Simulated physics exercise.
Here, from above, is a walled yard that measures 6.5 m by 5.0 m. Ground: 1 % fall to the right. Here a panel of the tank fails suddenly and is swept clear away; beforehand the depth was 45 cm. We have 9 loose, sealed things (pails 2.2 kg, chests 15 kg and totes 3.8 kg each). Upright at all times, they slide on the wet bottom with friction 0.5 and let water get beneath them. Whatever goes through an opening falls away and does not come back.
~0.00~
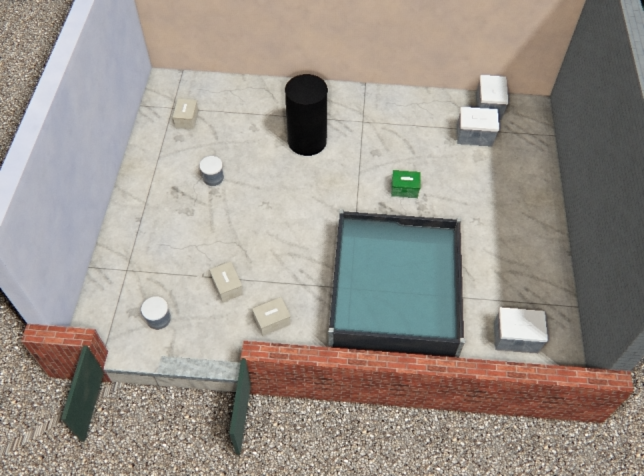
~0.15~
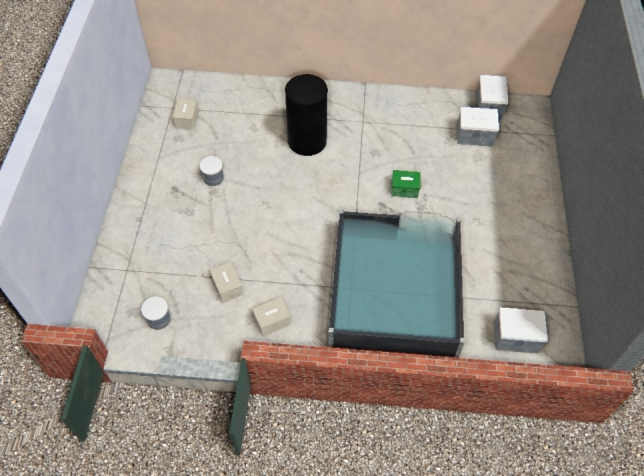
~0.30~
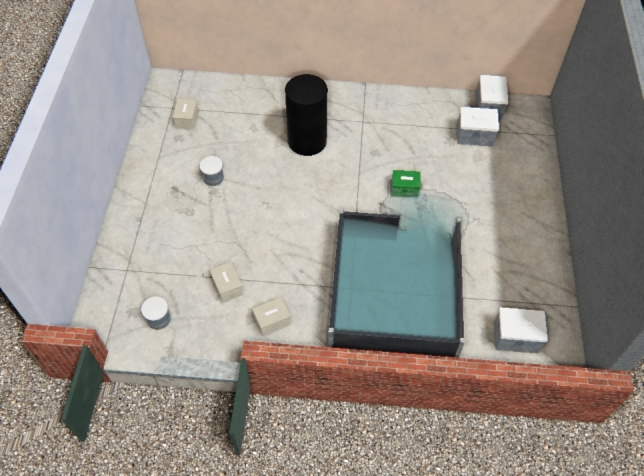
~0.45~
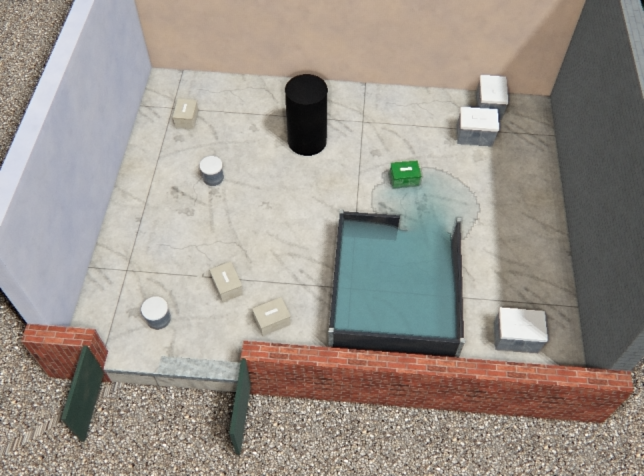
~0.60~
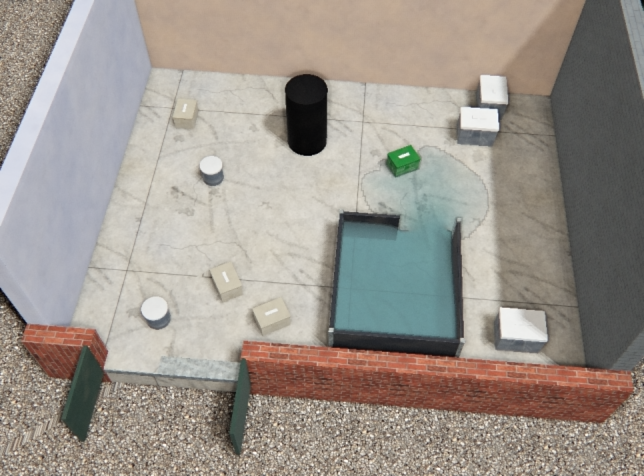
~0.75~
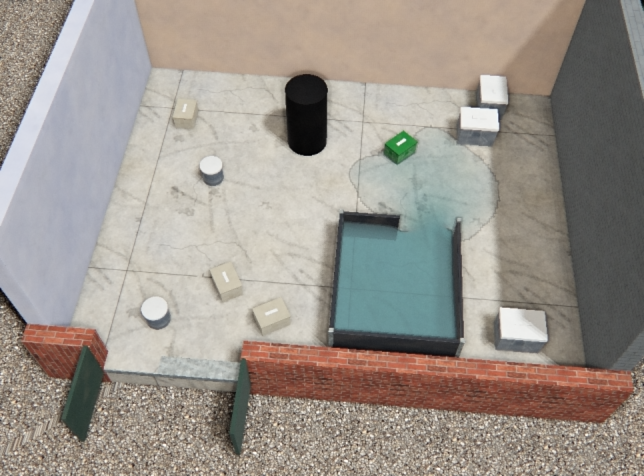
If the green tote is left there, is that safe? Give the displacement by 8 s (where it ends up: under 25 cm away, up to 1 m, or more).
Chances are it goes a good distance.
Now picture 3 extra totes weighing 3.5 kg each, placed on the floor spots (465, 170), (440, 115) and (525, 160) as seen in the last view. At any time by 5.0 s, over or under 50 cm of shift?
Taking them in the order given: Exceeds it, exceeds it and exceeds it.
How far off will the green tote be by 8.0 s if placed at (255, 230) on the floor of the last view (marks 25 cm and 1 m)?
As it turns out, it barely budges.
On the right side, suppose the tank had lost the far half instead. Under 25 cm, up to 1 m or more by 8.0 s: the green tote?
The answer: The green tote stays more or less still.
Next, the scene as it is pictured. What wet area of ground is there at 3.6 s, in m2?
15 m2.
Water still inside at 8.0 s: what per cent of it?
About 100 in a hundred parts of the water.
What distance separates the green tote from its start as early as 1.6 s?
About 200 cm.
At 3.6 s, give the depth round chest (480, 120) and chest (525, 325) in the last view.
About 14 and 0 cm.
After 1.6 s the green tote is near (379, 82), 2.0 m from its start, aground; 0 of 9 are out; 0 afloat.
After 3.6 s the green tote is near (273, 90), 2.6 m from its start, afloat; 0 of 9 are out; 3 afloat.
After 5.6 s the green tote is near (201, 110), 3.3 m from its start, aground; 0 of 9 are out; 2 afloat.
After 8.0 s the green tote is near (192, 120), 3.3 m from its start, afloat; 0 of 9 are out; 3 afloat.
